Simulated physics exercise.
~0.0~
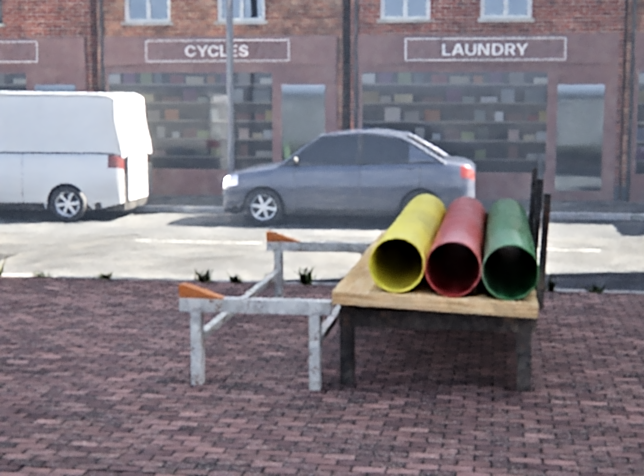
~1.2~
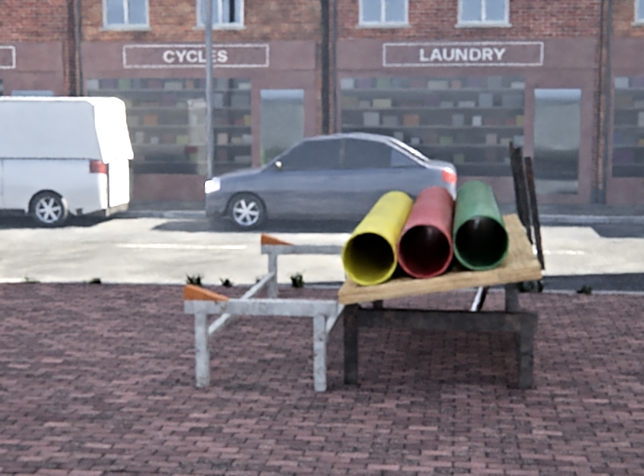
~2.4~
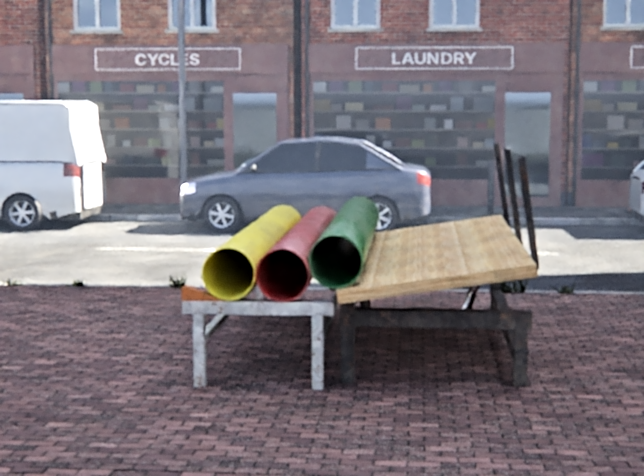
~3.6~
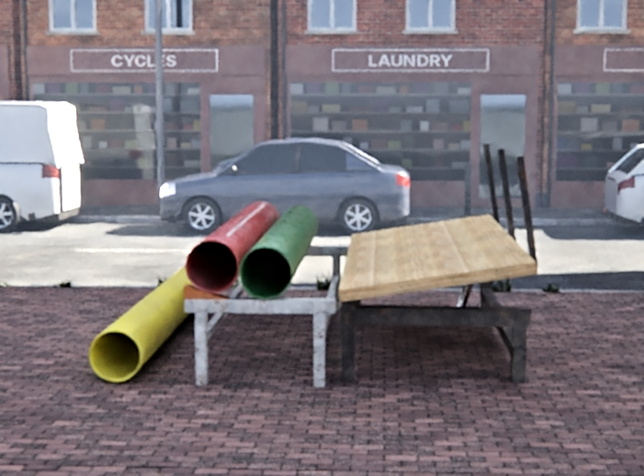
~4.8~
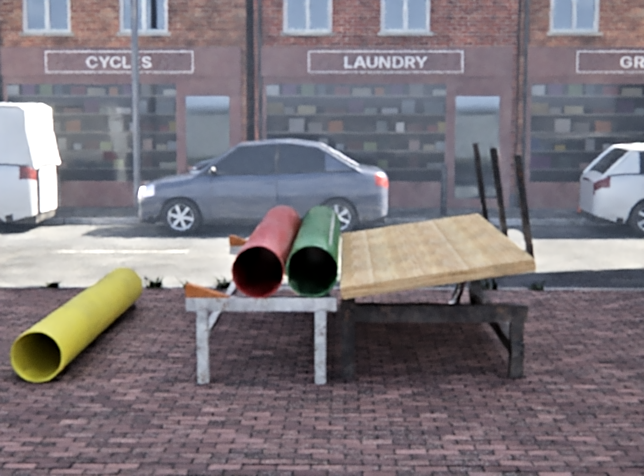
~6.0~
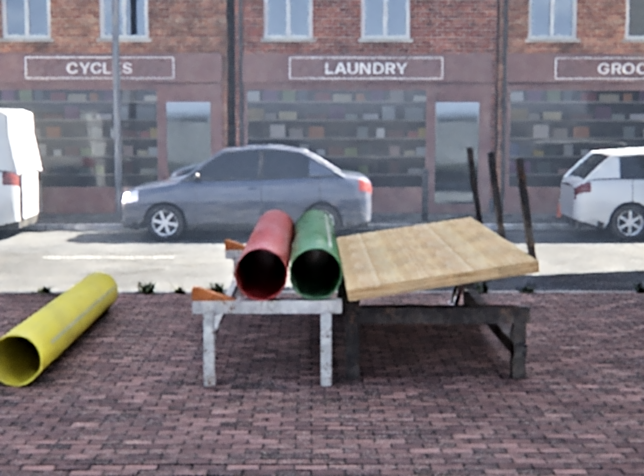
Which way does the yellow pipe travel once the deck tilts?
The yellow pipe moves to the left, rolling off the deck, across the rack and over the stop to the ground.
